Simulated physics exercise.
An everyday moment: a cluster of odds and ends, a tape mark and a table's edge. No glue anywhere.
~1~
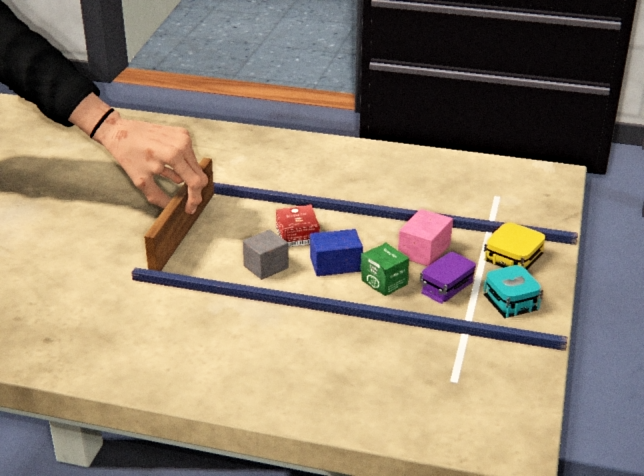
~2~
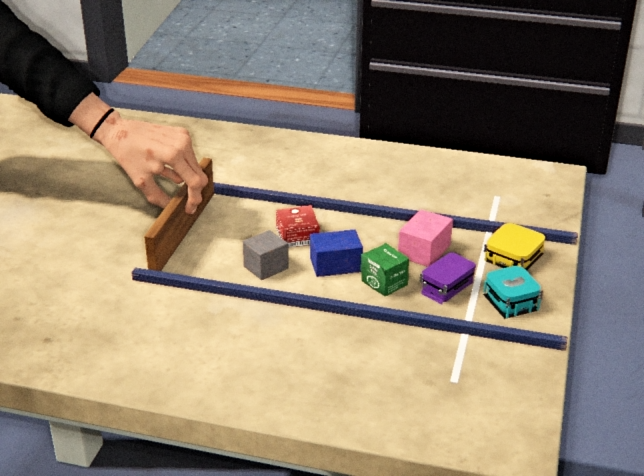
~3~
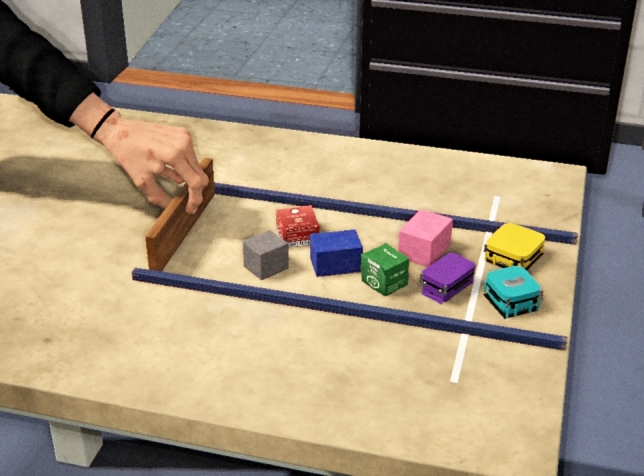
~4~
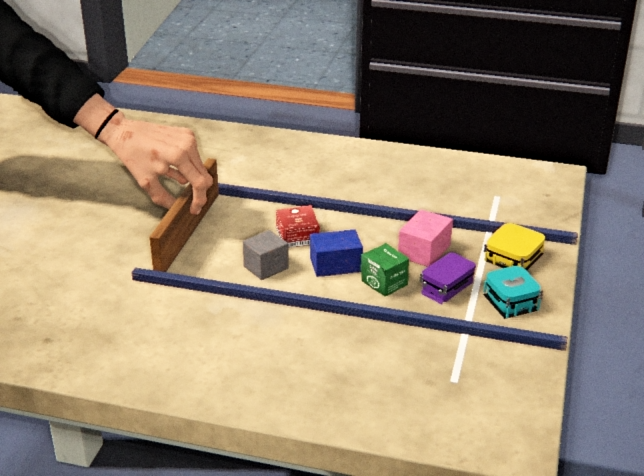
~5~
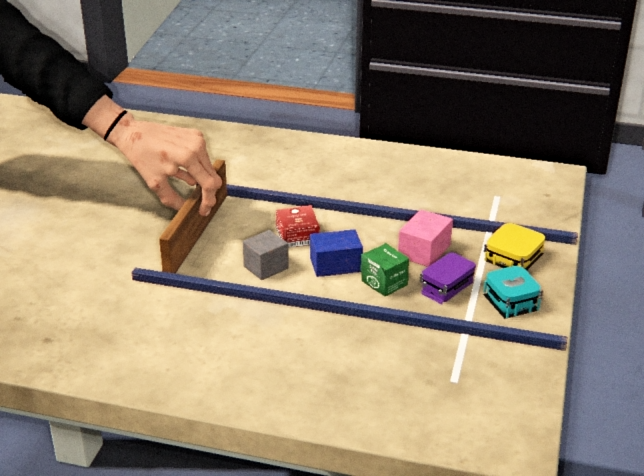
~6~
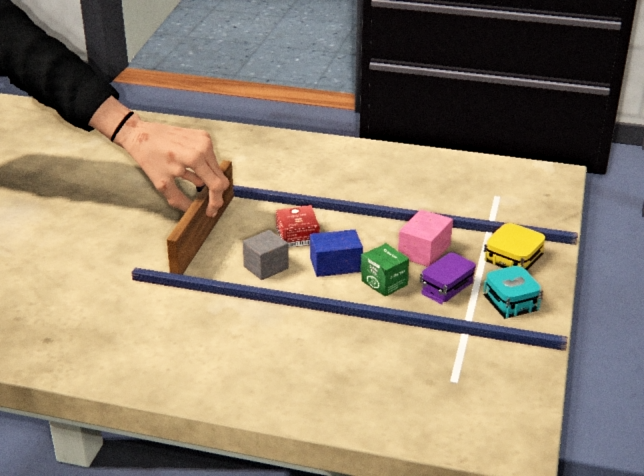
A hand held a wooden board upright between two blue rails, then slid it slightly to the right toward a cluster of colourful blocks and little cases, which all stayed still on the table.
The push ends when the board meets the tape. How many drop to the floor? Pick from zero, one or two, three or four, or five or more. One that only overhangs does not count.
Outcome: The number that fall off is one or two.
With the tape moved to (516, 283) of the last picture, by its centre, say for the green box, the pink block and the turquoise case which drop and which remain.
The green box remains up, the pink block comes down, the turquoise case is lost.
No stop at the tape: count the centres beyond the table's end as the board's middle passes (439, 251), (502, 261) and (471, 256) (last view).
Place by place, 0, 2 and 1.
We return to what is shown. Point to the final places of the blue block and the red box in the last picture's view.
First (496, 269), then (505, 242).
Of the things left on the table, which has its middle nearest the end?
The turquoise case ends nearest.
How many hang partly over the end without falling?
The number is 1.
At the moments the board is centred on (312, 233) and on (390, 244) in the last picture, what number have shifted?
3 and 6.
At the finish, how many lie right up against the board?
That makes 3.
Soon after, none off yet; turquoise case at rest near (512, 292); yellow case at rest near (515, 249); purple case at rest near (448, 279).
At rest, the number that fall off is one or two; fallen, yellow case.
